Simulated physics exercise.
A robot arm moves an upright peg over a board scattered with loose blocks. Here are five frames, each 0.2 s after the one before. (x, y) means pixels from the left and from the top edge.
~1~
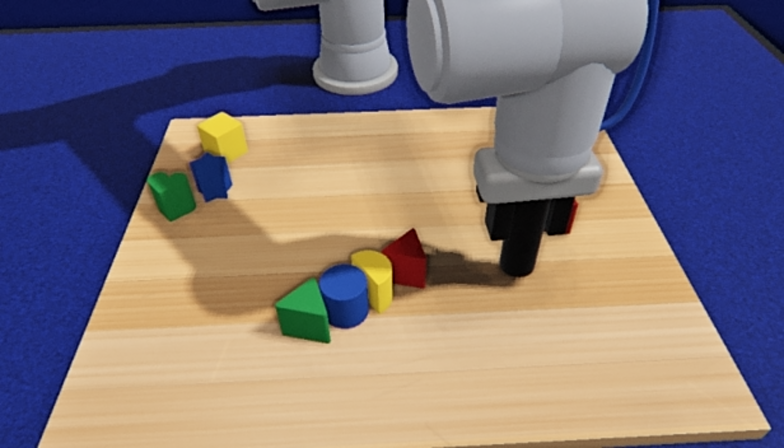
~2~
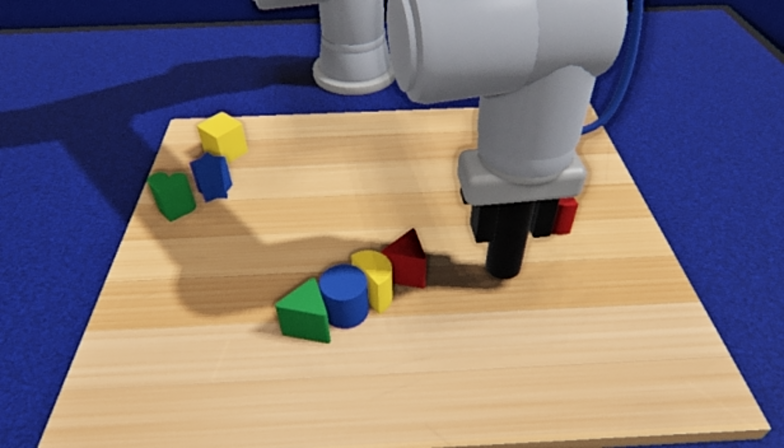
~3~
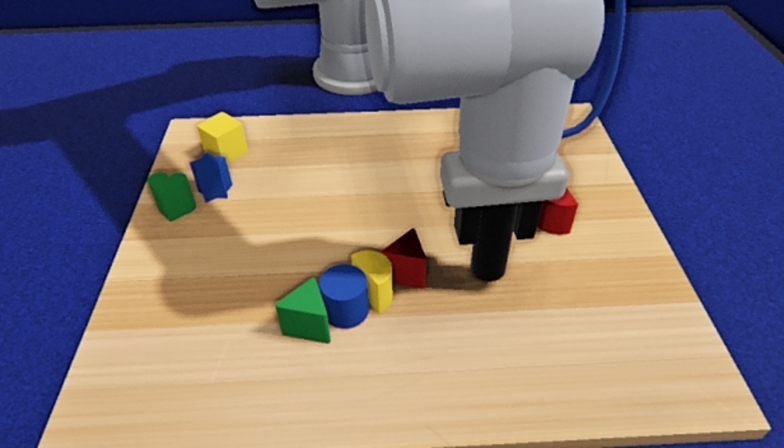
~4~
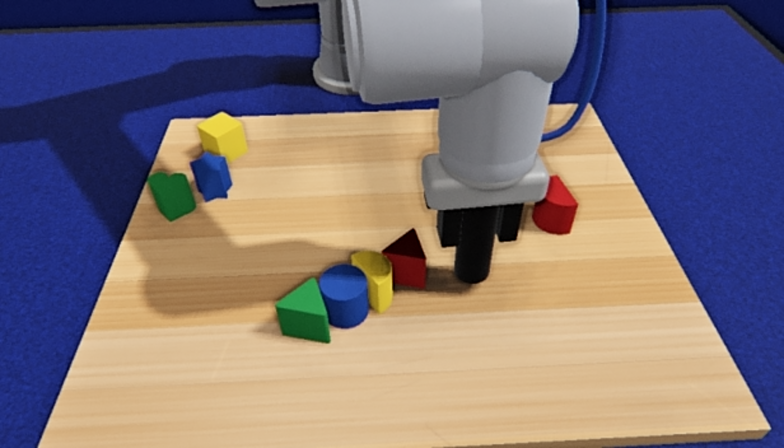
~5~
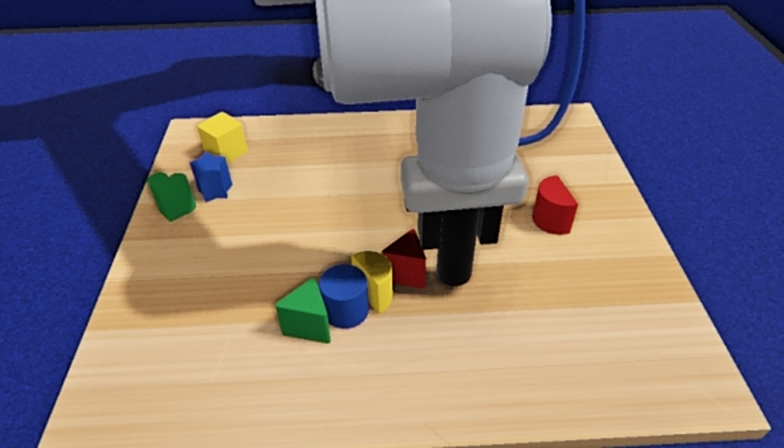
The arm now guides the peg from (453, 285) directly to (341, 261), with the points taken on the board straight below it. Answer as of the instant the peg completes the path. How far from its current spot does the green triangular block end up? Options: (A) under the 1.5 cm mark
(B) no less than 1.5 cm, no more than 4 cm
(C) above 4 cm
My answer is option A.
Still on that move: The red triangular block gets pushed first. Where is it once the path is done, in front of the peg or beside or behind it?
I believe the red triangular block keeps its place ahead of the peg.
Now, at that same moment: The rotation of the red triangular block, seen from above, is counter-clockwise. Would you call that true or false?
False - the claim does not hold.
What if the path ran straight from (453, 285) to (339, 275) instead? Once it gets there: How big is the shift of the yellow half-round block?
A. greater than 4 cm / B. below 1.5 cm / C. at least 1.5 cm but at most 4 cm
Answer: A.
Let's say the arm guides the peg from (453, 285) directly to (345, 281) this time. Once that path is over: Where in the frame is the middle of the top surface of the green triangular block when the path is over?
In the picture, that point is around (272, 324).
The first path, step by step. One third of the way, peg (414, 265); red triangular block (383, 239), turned 25° clockwise.
Two thirds of the way, peg (375, 257); green triangular block (299, 302); blue circle (337, 286); yellow half-round block (364, 263), turned 35° anticlockwise; red triangular block (345, 229), turned 30° clockwise.
At the end, peg (339, 249); green triangular block (299, 302); blue circle (337, 286); yellow half-round block (363, 263), turned 35° anticlockwise; red triangular block (313, 219), turned 50° clockwise.
